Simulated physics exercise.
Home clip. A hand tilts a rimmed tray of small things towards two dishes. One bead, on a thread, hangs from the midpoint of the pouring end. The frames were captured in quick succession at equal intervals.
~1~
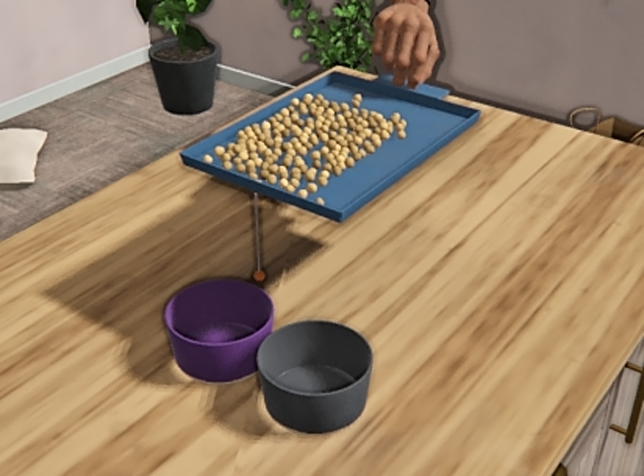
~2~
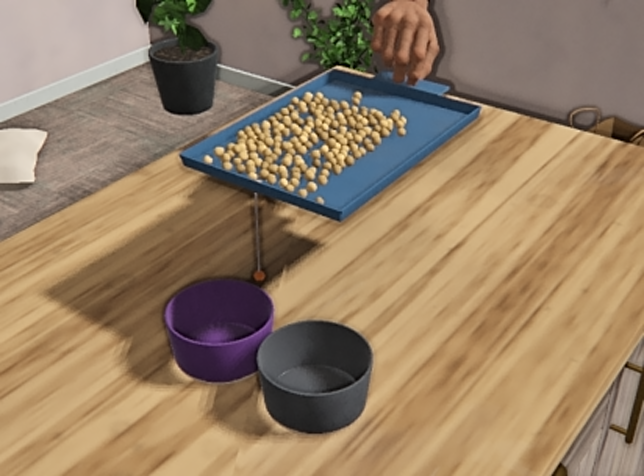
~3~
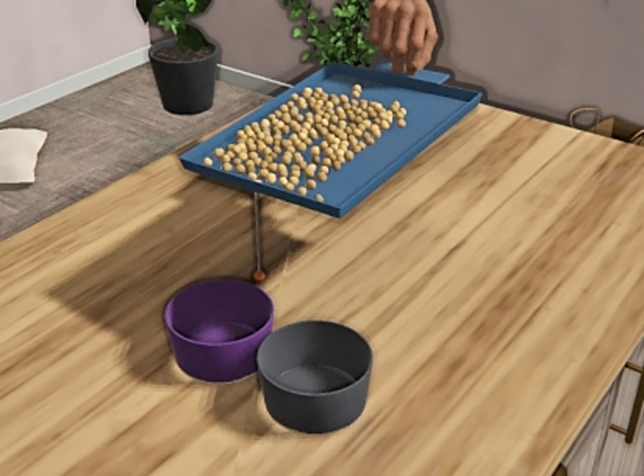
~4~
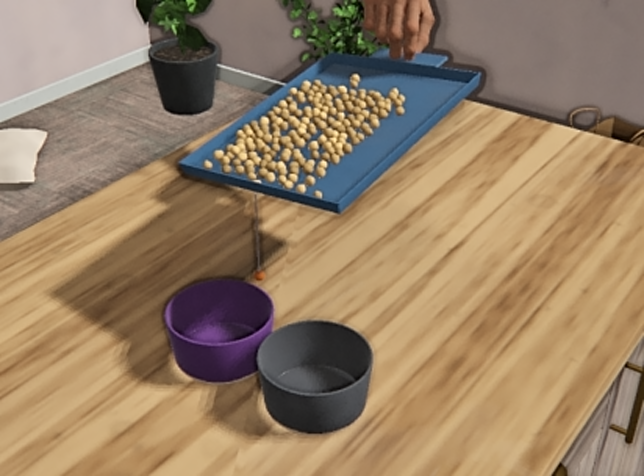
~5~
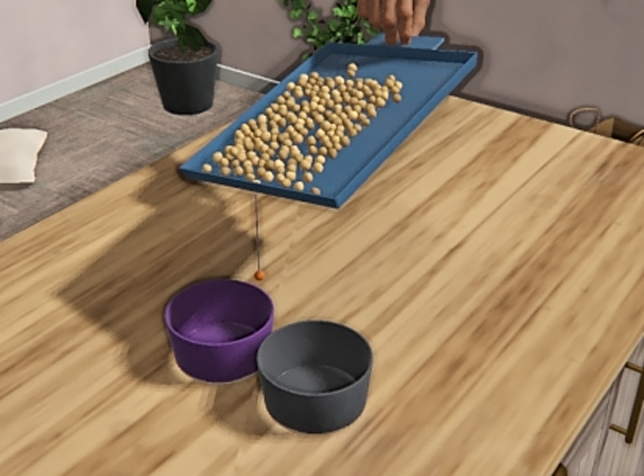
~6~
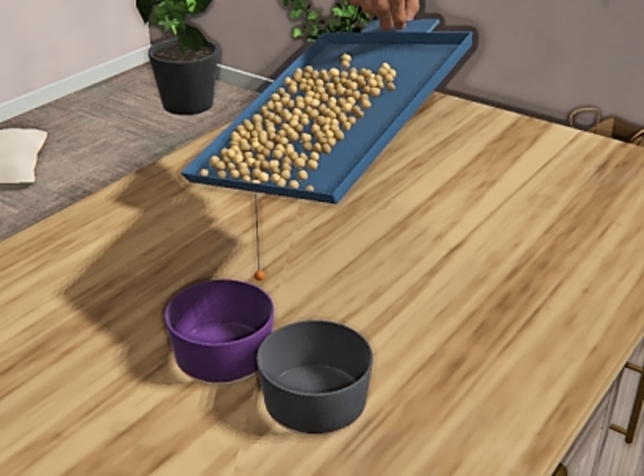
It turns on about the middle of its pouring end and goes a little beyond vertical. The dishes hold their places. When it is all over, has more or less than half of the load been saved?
Less than half.
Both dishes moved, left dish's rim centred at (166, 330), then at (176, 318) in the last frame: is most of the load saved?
Well, not up to half at the first spot and not up to half at the second.
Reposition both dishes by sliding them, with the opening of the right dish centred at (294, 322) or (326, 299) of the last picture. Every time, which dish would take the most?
Place 1: The one on the left side; place 2: The one on the left side.
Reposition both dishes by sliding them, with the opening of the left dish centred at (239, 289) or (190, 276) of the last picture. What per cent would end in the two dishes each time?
Close to 40 in a hundred, then close to 60 in a hundred.
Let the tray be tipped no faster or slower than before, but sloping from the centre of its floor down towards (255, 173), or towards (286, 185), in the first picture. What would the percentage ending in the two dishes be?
The first try would leave around 50 per cent there, the second around 80 per cent.
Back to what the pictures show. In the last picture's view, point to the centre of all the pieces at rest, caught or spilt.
Around (202, 299).
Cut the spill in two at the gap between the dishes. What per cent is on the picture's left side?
Estimate: Near 90 per cent.
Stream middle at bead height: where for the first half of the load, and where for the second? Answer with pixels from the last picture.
I'd say close to (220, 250) at first and close to (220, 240) later on.
Shortly afterwards, tray tipped steeply; all but a few on the tray; only a few outside both; only a few in the air.
Next, tray tipped past a quarter turn; near half on the tray; a little in the left dish; a little outside both; near a third in the air.
Some moments later, tray tipped past a quarter turn; a little in the left dish; the bulk outside both.
In the end, tray tipped past a quarter turn; none at all in the right dish; a little in the left dish; the bulk outside both.
